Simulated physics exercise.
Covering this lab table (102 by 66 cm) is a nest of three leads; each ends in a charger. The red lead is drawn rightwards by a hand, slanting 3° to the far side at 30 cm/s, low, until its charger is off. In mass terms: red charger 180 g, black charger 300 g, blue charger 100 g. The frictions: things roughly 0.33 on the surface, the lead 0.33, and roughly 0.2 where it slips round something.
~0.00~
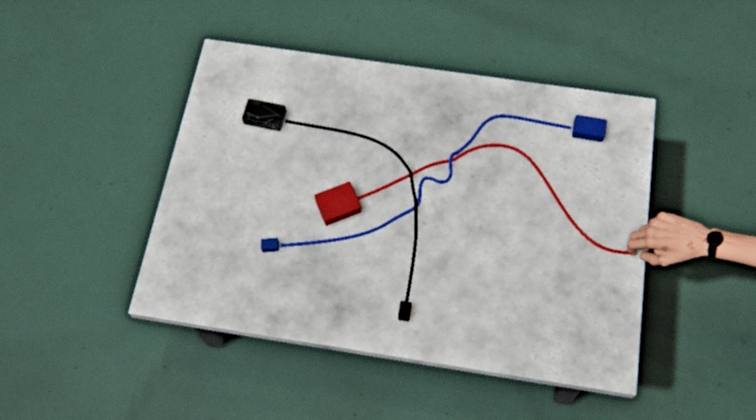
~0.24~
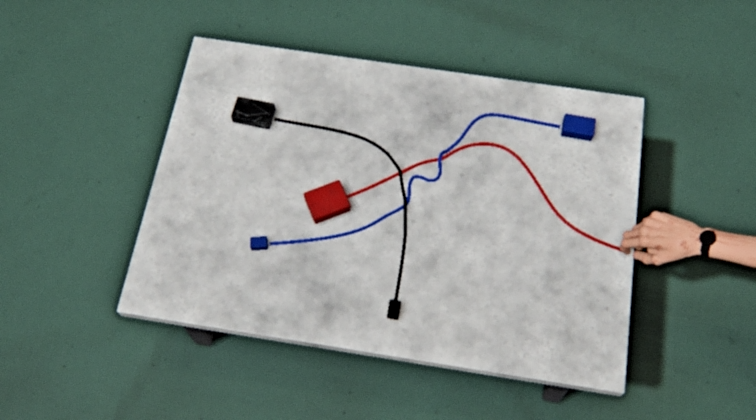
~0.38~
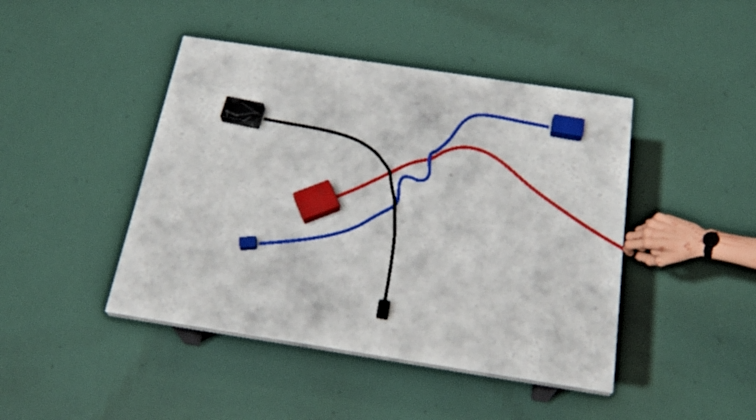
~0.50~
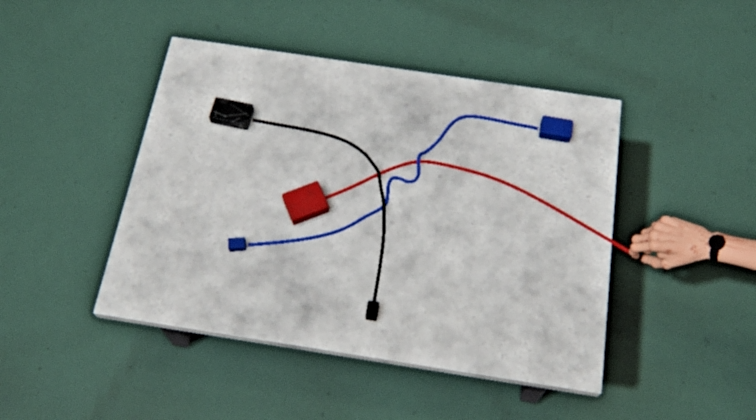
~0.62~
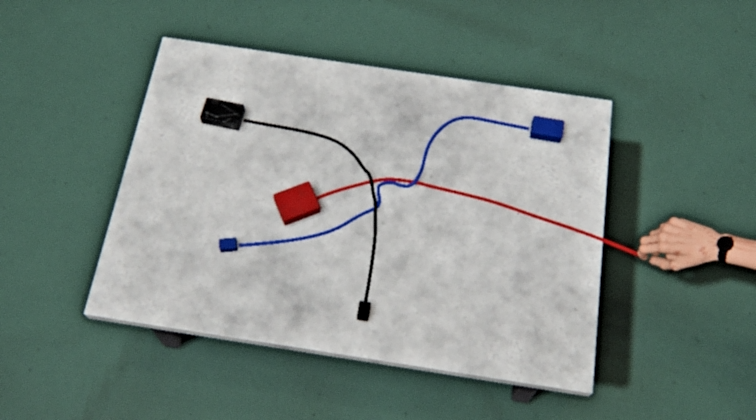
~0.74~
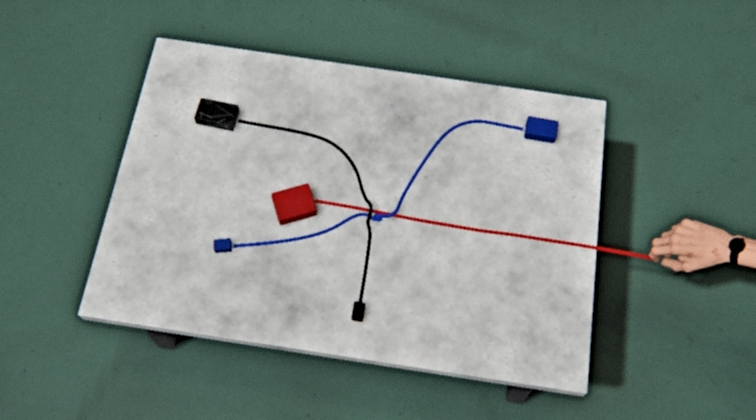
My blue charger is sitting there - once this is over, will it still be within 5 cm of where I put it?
No. The charger strays from home.
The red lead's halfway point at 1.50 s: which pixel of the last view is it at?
About (590, 244).
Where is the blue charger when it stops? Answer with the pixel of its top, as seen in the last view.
It comes to rest at about (580, 148).
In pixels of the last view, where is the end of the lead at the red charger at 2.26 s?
Roughly at pixel (531, 232).
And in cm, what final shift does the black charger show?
Black charger 0 cm.
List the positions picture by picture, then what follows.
The first picture shows blue charger (591, 125); crossings (407, 169) black over red, (416, 208) black over blue, (444, 151) blue over red; red lead runs through (558, 200) (516, 150) (454, 160) (392, 184); grip (636, 253).
In the second picture, red lead runs through (505, 149) (382, 182); grip (630, 253).
In the third picture, red lead runs through (495, 157) (371, 182); grip (633, 254).
In the fourth picture, red lead runs through (488, 176) (360, 183); grip (639, 257).
In the fifth picture, red lead runs through (486, 200) (353, 186); grip (647, 258).
The sixth picture shows blue charger (543, 127); red lead runs through (558, 242) (489, 232) (420, 220) (353, 207); grip (659, 260).
After 1.5 s, the red lead's tail end at (421, 222); red charger 23 cm off its start, black plug 9 cm off its start, blue plug 2 cm off its start.
After 2.3 s, the red lead's tail end at (531, 232); red charger 46 cm off its start, black plug on its side, 42 cm off its start, blue plug 16 cm off its start.
After 3.0 s, the red lead has left the top; blue charger 4 cm off its start at (557, 137), red charger over the edge, blue plug 52 cm off its start at (474, 245).
After 3.8 s, the red lead has left the top; blue charger 9 cm off its start, red charger over the edge, blue plug over the edge.
After 4.3 s, the red lead has left the top; blue charger 9 cm off its start at (580, 148), red charger over the edge, blue plug over the edge, black plug 50 cm off its start at (524, 153).
